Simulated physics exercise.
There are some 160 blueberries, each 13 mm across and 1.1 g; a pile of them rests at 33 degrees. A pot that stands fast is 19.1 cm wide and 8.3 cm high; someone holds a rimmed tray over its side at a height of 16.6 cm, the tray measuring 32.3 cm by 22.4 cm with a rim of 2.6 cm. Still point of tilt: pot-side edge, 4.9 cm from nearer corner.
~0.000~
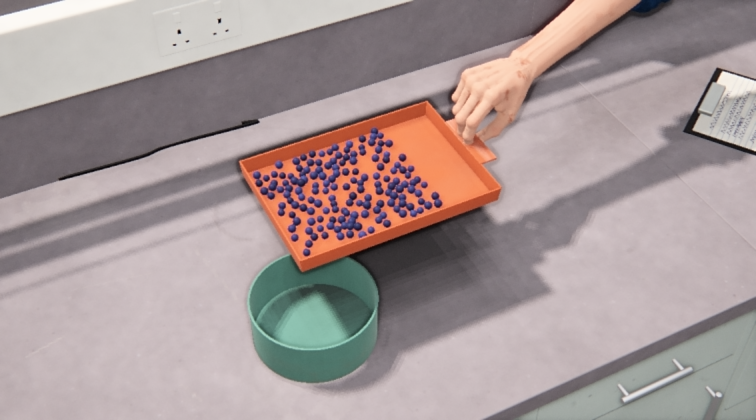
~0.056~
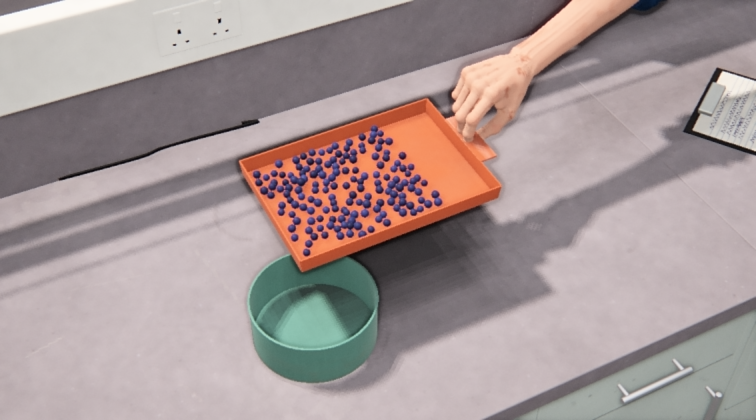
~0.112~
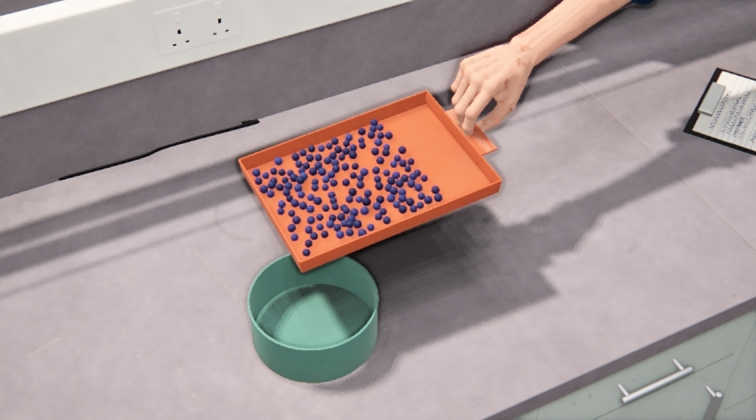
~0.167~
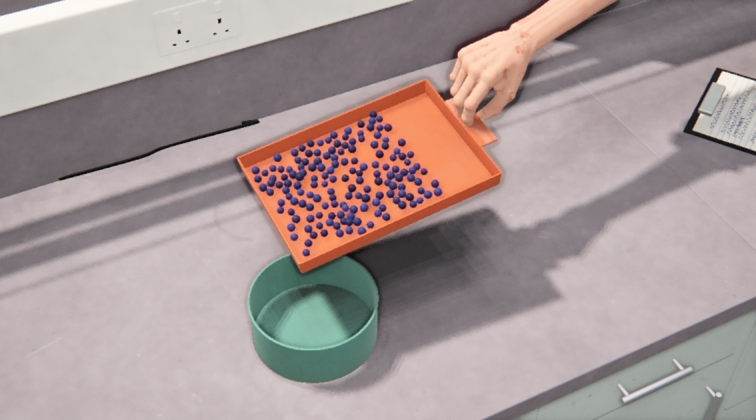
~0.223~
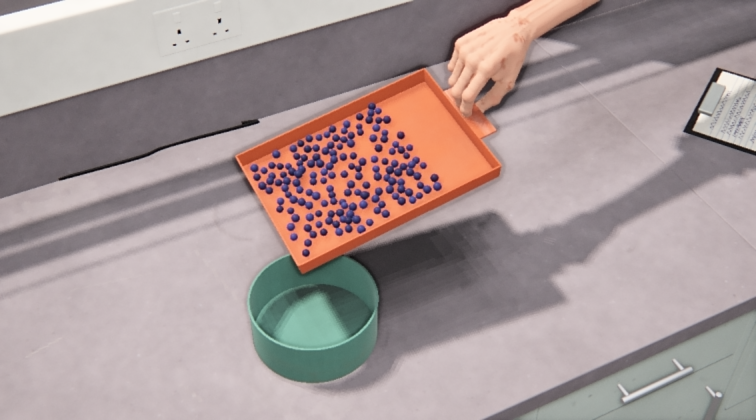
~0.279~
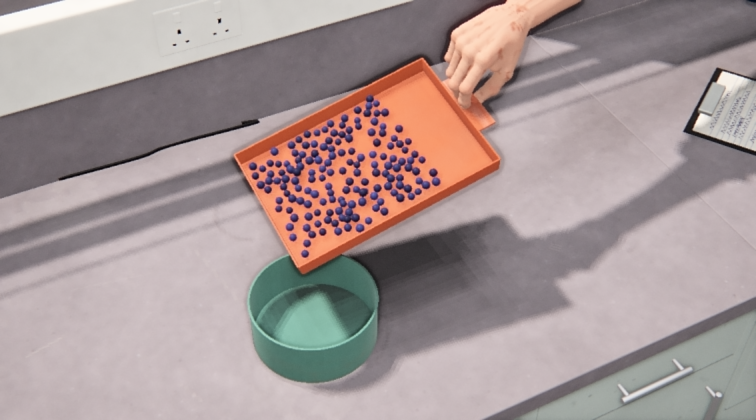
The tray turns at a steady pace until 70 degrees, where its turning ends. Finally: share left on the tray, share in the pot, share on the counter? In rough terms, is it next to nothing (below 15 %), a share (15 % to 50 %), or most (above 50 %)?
Roughly: Tray: Most, pot: Next to nothing, counter: Next to nothing.
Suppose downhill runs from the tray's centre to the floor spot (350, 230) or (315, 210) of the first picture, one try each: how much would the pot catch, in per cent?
I'd put it at roughly 0 per cent for the first tilt and roughly 0 per cent for the second.
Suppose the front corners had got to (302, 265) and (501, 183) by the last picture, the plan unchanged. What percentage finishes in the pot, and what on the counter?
Pot 0 % / counter 0 %.
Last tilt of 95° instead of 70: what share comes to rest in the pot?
Roughly 65 %.
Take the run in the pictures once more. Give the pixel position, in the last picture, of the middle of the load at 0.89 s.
I'd put it close to (298, 201).
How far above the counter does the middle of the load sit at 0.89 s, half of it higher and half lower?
Median height: Approx. 24 cm.
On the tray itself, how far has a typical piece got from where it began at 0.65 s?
Roughly 6 cm.
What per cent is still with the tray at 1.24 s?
Around 95 percent.
After 0.65 s, tilt 42 degrees; the tray holds 100 %, the pot 0 %.
After 0.89 s, tilt 60 degrees; the tray holds 100 %, the pot 0 %.
After 1.24 s, tilt 70 degrees; the tray holds 95 %, the pot 0 %.
At rest (1.7 s), tray 95 %, pot 0 %, counter 0 %.
